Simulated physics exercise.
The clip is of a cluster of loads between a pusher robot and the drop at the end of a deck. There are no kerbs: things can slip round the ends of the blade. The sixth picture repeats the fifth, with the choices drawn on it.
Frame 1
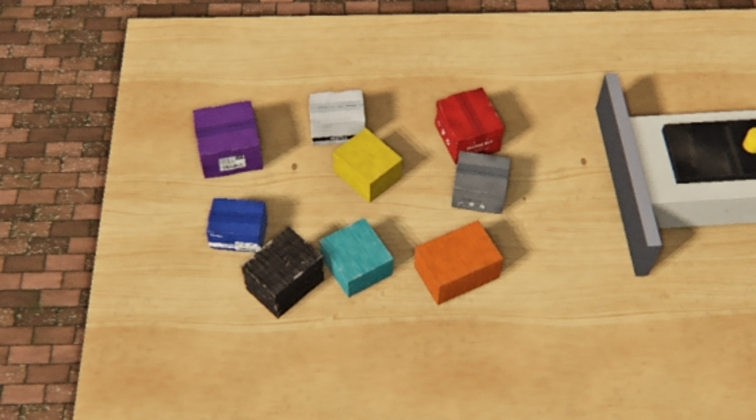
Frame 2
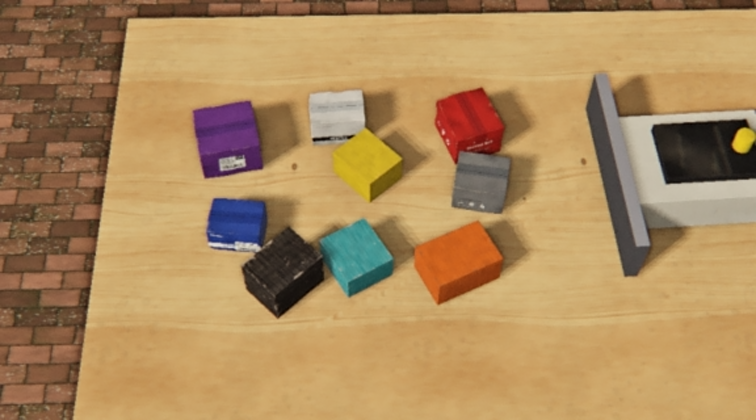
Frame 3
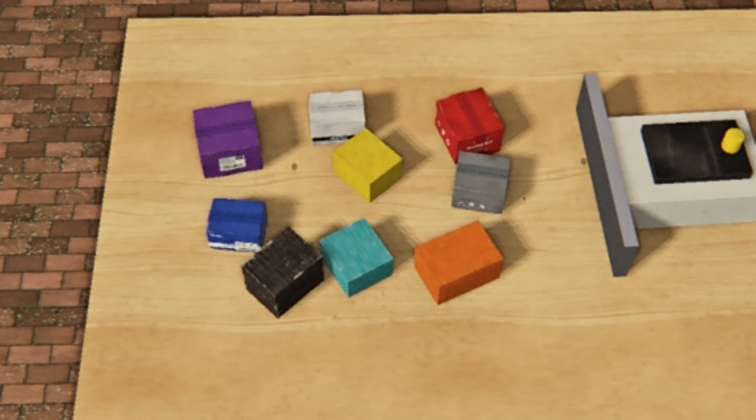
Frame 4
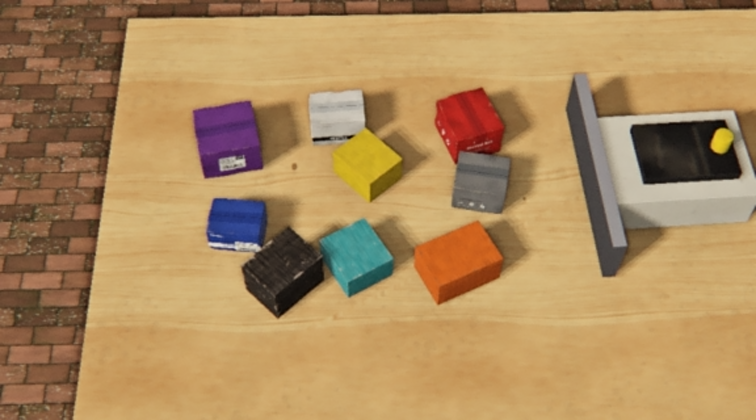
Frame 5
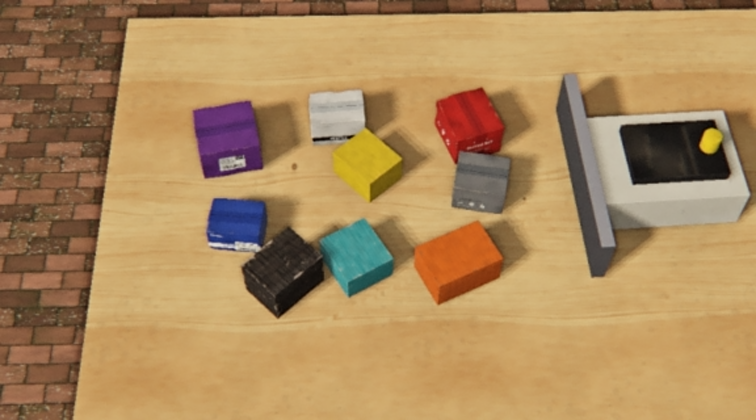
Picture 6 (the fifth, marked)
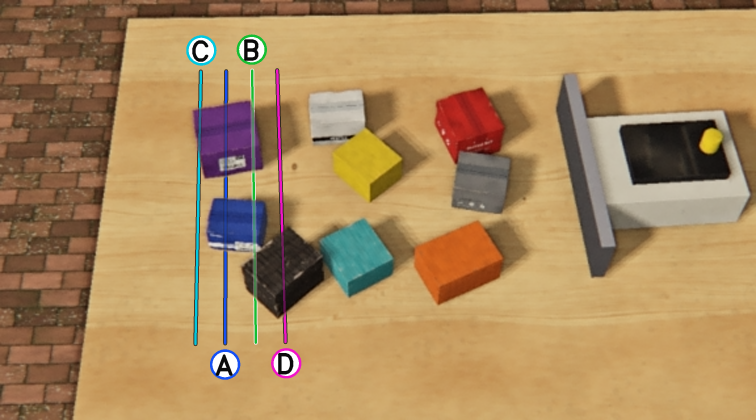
A pusher robot moves slowly left across the wooden deck toward a cluster of colourful boxes.
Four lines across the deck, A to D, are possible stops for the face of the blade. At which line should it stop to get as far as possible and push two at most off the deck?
No farther than C.
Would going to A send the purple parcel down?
Yes.
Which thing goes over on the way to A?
It is the purple parcel.
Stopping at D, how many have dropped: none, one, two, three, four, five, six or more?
In all, none.
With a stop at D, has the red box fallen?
No.
On the marked copy, A at (226, 196); B at (254, 195); C at (198, 196); D at (281, 195).
With C. Early on, robot (528, 153); red box (407, 125); orange crate (409, 258).
Further on, robot (388, 156); purple parcel (166, 140); blue parcel (166, 211).
At the end, robot (278, 158); purple parcel over the edge; blue parcel over the edge; two fallen.
As for the rest, A is within the limit but short; B is within the limit but short; D is within the limit but short.
